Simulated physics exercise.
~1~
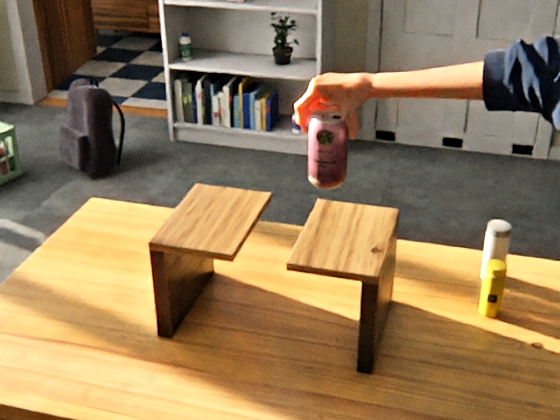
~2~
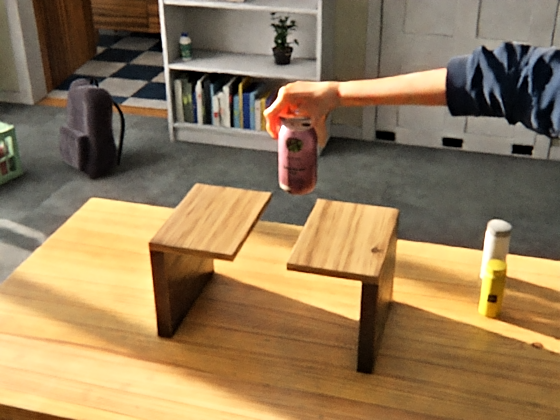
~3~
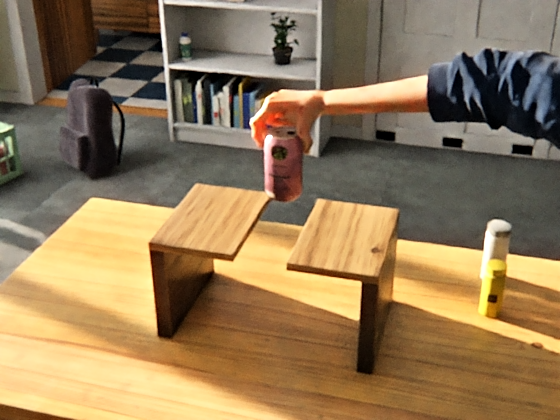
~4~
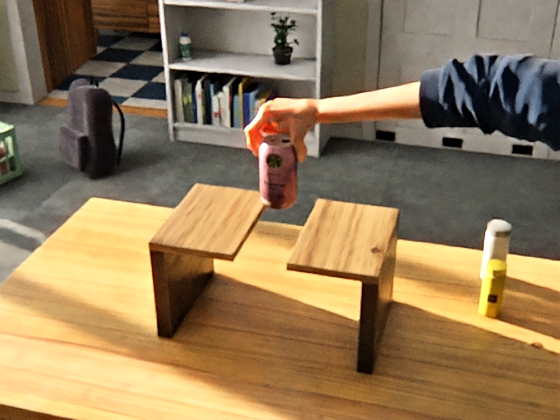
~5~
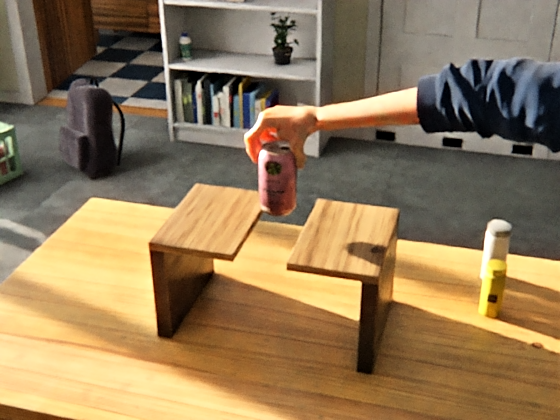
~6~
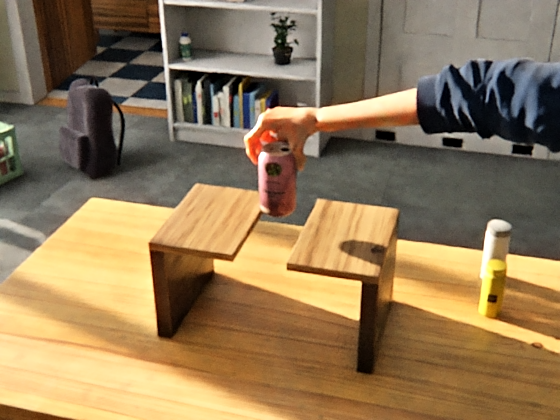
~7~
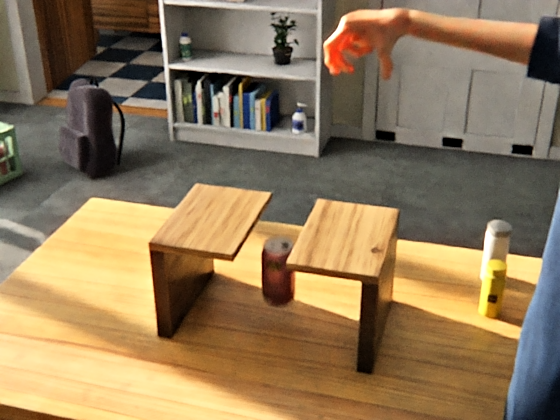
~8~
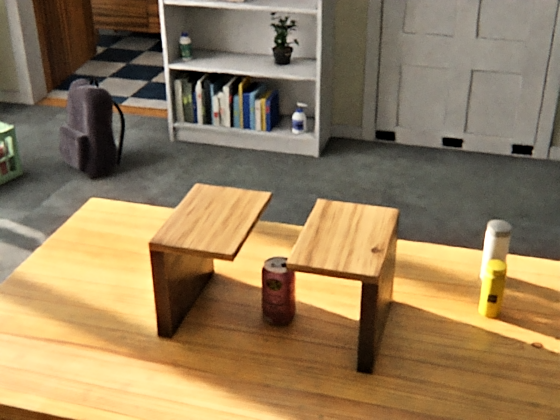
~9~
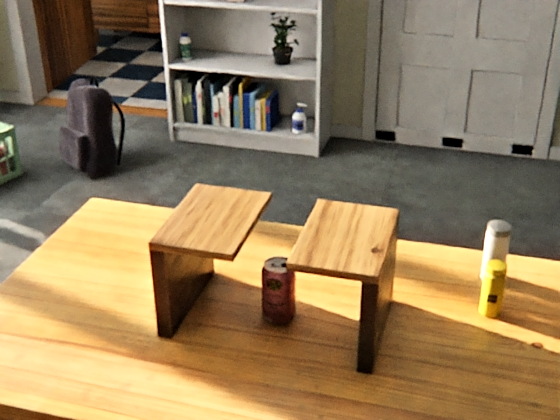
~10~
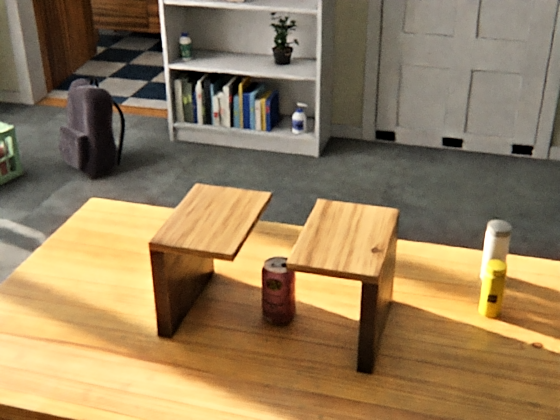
In this clip, a hand moves a pink can left and lowers it above the gap between two wooden ledges on a table, then lets go; the can drops through and stands upright on the tabletop while the white and yellow shakers stay put.
